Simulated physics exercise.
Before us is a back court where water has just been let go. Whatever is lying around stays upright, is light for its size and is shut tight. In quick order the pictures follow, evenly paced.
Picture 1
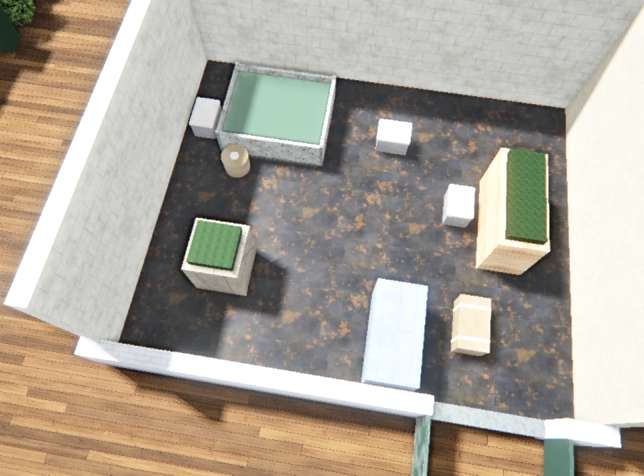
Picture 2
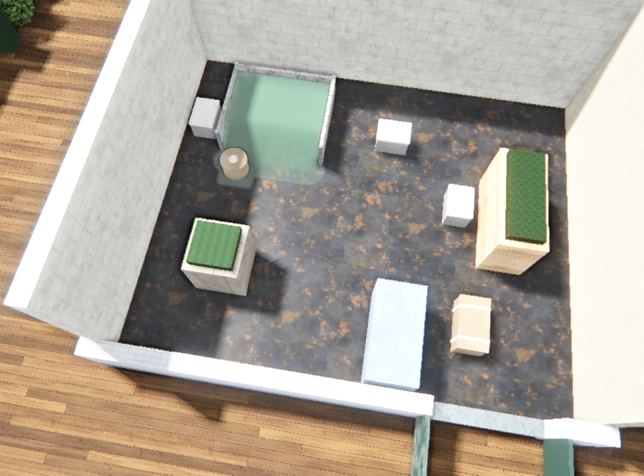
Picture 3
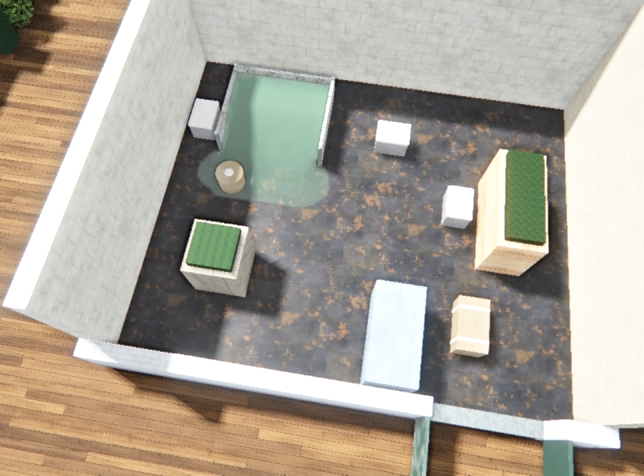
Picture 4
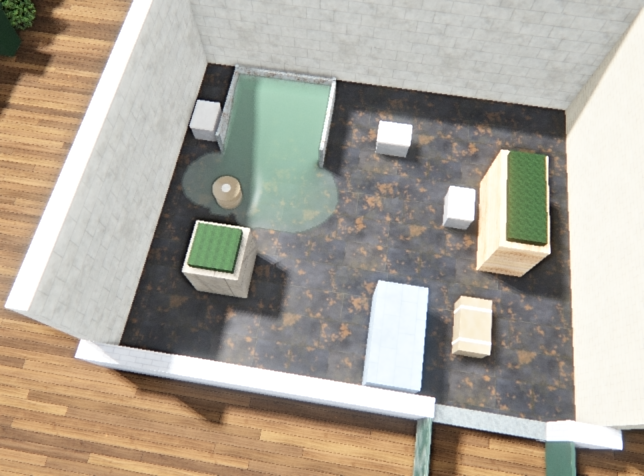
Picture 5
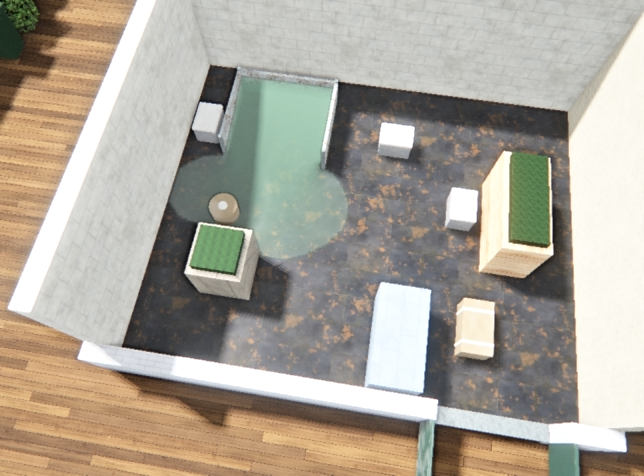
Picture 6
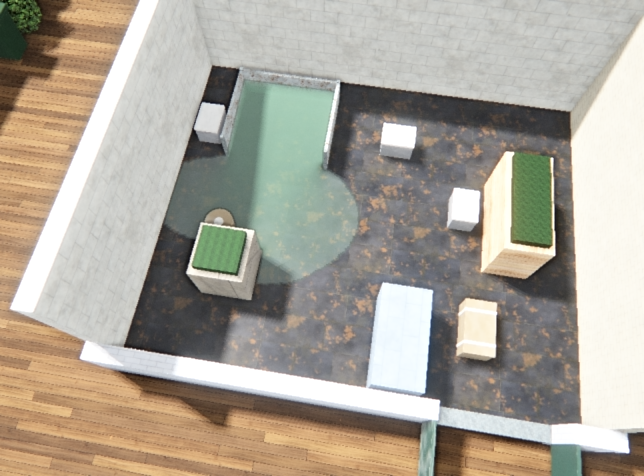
At first, green water fills a walled basin in the back left corner, with a small round tub just outside. Then the basin's front side is gone and water spreads forward across the dark floor, carrying the tub a short way until the green-topped block partly hides it, while the other boxes stay put.
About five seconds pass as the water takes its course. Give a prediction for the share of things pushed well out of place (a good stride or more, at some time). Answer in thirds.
Less than a third.
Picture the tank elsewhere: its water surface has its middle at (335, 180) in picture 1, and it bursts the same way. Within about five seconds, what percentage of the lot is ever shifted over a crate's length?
I make it 0 per cent.
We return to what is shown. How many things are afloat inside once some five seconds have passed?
Total: 1.
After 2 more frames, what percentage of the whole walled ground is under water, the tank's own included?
About 25 in a hundred.
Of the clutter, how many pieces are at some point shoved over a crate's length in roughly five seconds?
The count is 1.
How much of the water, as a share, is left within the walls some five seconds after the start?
Around 100 in a hundred.
A moment on, 1 of 5 are well off their spots; 0 afloat.
Next, 1 of 5 are well off their spots; 0 afloat.
Later, 1 of 5 are well off their spots; 1 afloat.
In the end, 1 of 5 are well off their spots, and 1 have been at some point; 1 afloat.
